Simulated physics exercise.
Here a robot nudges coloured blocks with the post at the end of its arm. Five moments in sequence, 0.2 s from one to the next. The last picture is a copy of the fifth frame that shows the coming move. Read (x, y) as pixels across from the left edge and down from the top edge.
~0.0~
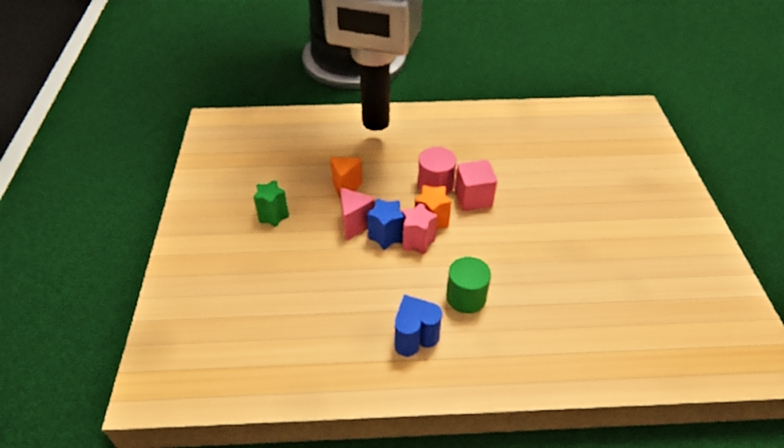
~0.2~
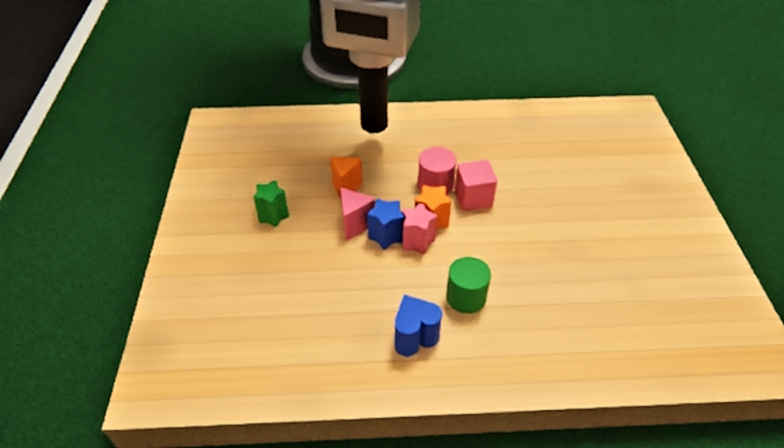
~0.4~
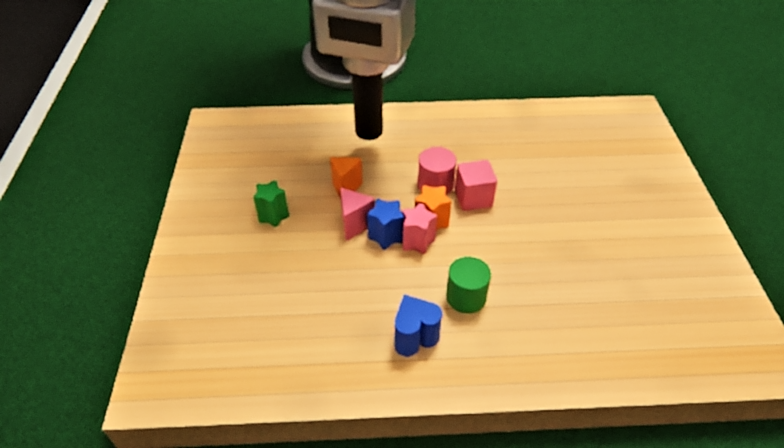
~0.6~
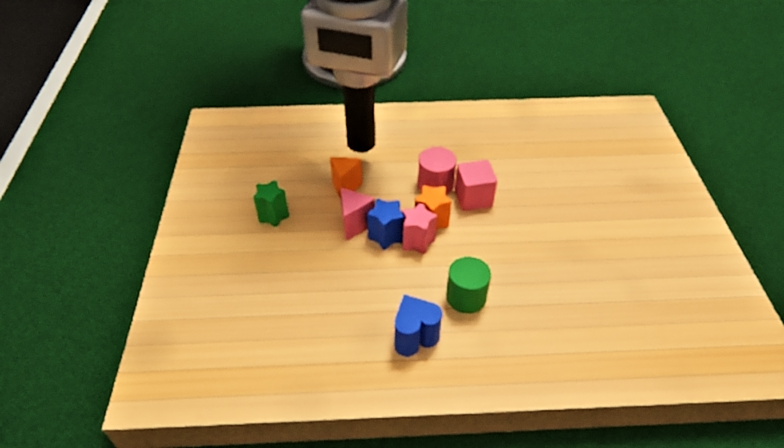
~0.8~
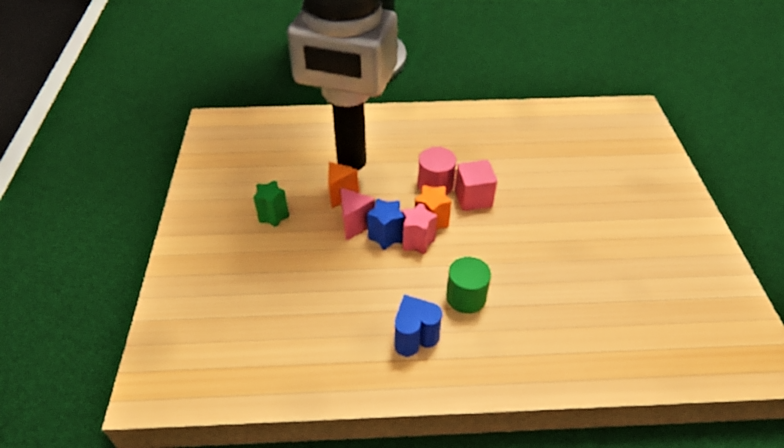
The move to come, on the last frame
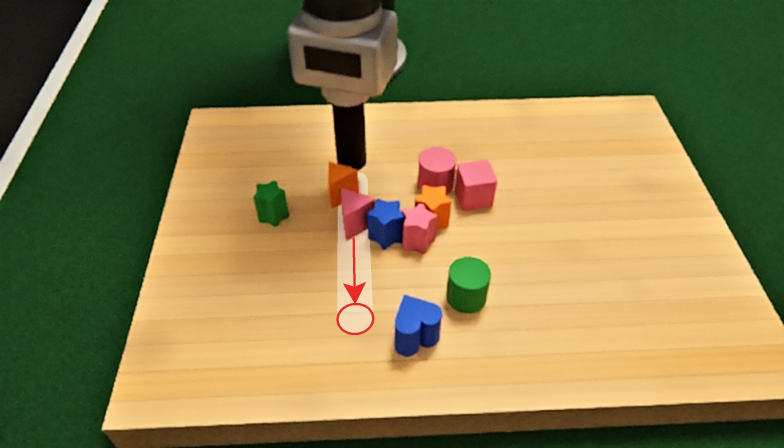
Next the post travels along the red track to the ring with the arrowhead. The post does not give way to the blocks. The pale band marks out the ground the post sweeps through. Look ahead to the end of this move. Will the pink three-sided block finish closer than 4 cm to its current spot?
My answer is no.
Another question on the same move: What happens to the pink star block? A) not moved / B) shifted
That would be A.
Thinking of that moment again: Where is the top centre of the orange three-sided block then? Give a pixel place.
The top centre is at (324, 194).
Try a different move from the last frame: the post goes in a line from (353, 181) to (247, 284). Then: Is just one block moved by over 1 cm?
Going by the path, yes.
Drawn move, from (353, 181) to (355, 319).
The first path, step by step. One third of the way, post (352, 203); orange three-sided block (324, 194), turned 60° clockwise; pink three-sided block (348, 217), turned 25° anticlockwise.
Two thirds of the way, post (353, 249); orange three-sided block (324, 194), turned 65° clockwise; pink three-sided block (342, 265); blue star block (386, 214), turned 25° anticlockwise.
At the end, post (354, 301); orange three-sided block (324, 194), turned 65° clockwise; pink three-sided block (335, 319), turned 20° clockwise; blue star block (386, 214), turned 25° anticlockwise; blue heart still; pink star block still.
